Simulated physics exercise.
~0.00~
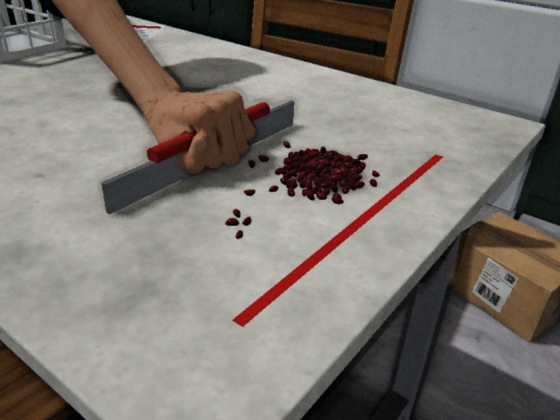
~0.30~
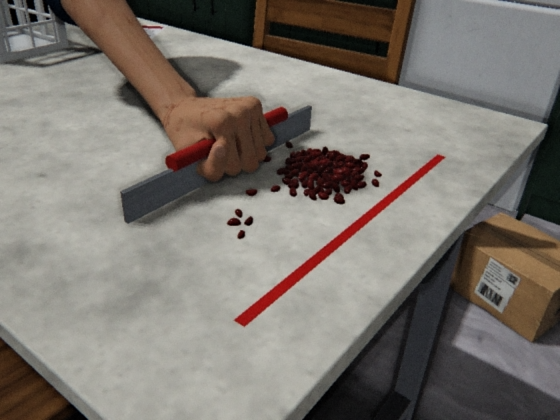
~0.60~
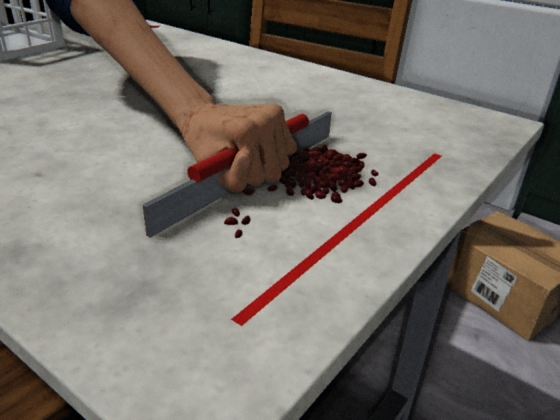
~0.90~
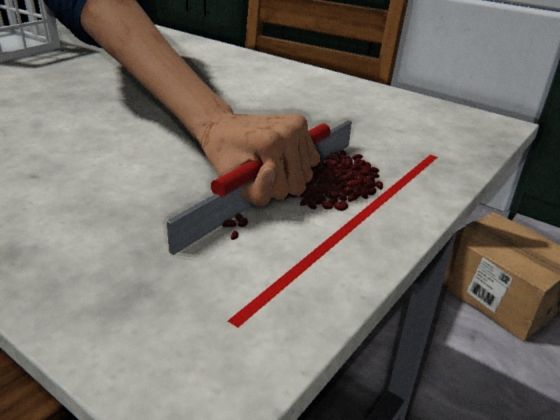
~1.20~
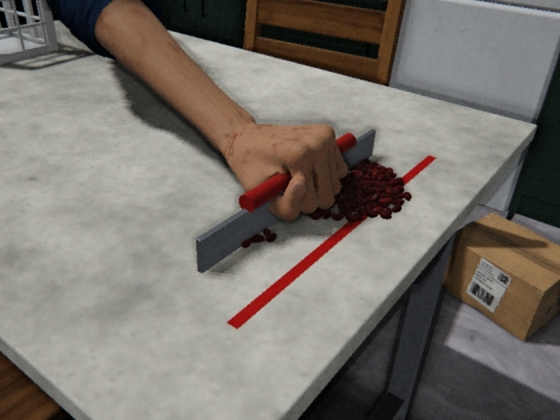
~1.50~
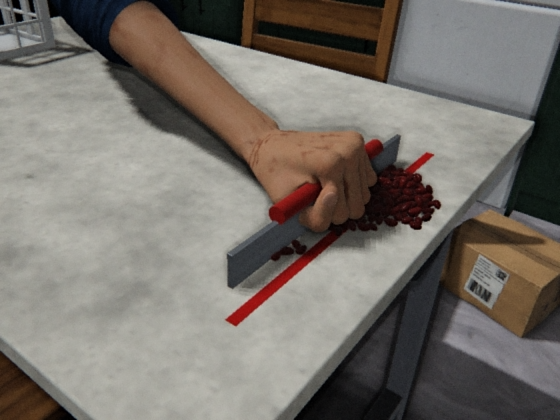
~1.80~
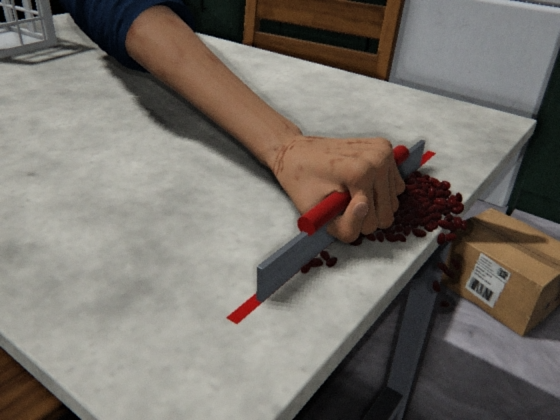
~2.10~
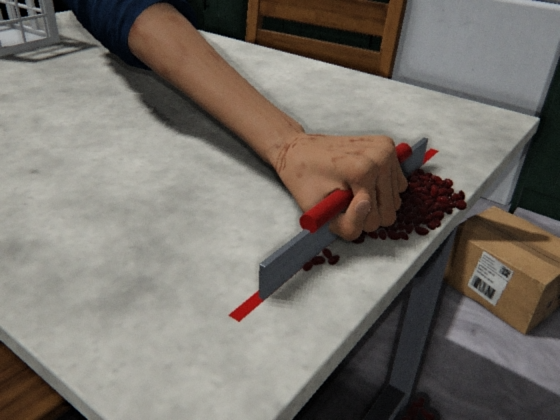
A hand scrapes dark red beans to the red tape, and a few drop off the table.
